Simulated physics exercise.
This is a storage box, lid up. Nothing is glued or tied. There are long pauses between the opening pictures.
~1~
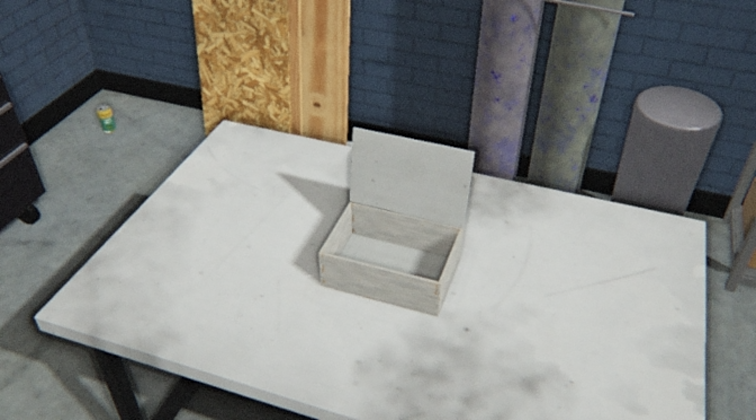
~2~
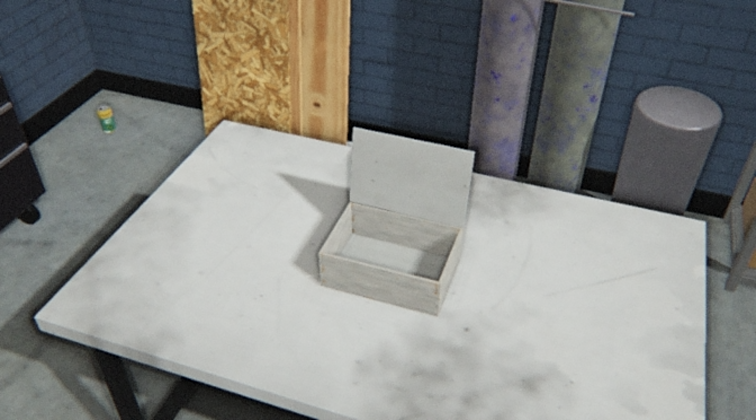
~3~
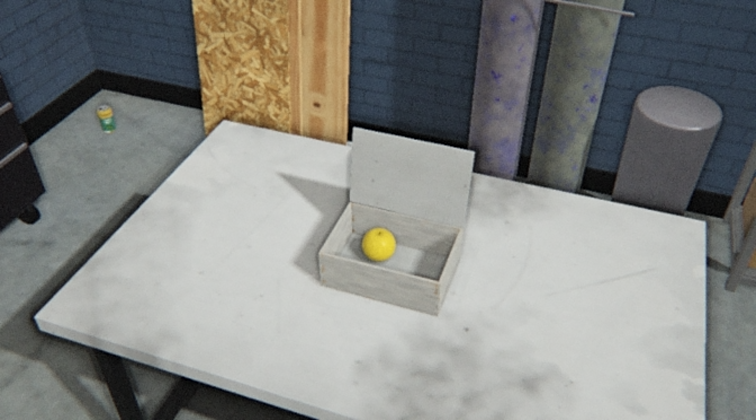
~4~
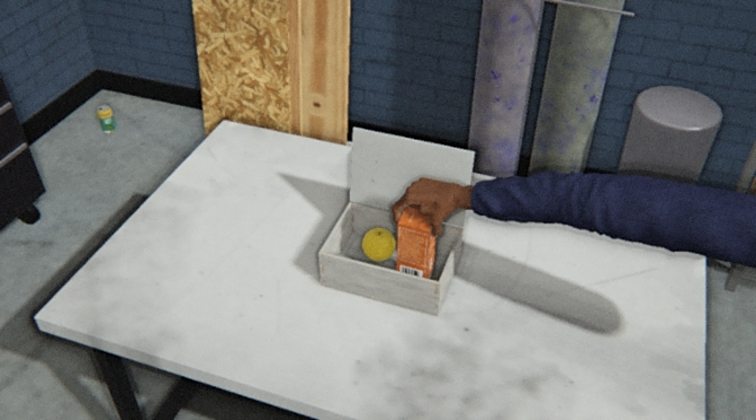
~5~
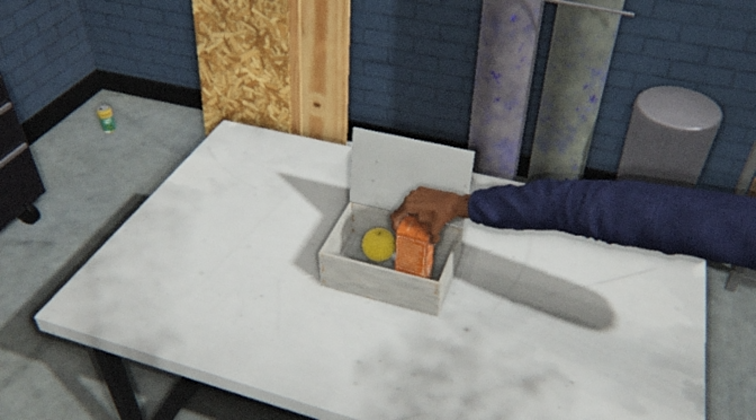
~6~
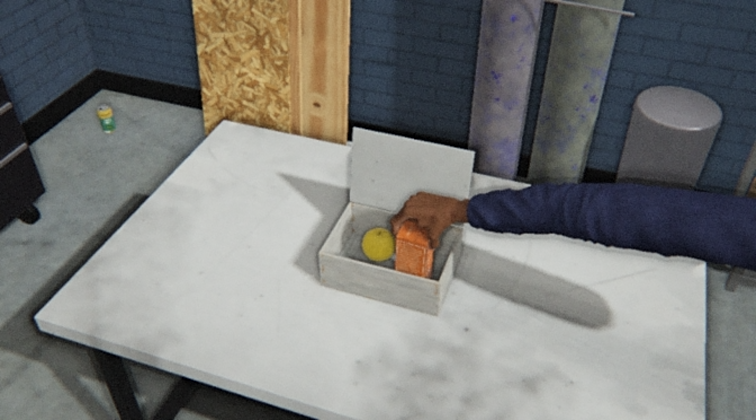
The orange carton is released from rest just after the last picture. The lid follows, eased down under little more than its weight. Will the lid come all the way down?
It stays ajar.
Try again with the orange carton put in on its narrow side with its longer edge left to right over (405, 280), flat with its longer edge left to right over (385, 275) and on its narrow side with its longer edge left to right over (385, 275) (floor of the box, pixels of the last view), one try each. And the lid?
In the first case it shuts flat; in the second case it closes; in the third case it shuts flat.
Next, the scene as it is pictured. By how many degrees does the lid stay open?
About 35°.
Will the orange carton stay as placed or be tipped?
It stays as placed.
Then, 1.20 s past the last view, lid starting down.
Then, 1.70 s past the last view, lid 52° above the rim.
Then, 3.40 s past the last view, lid 37° above the rim.
Finally, lid 37° above the rim; both still in place. Final places as the last picture's camera would see them, orange carton near (414, 261).
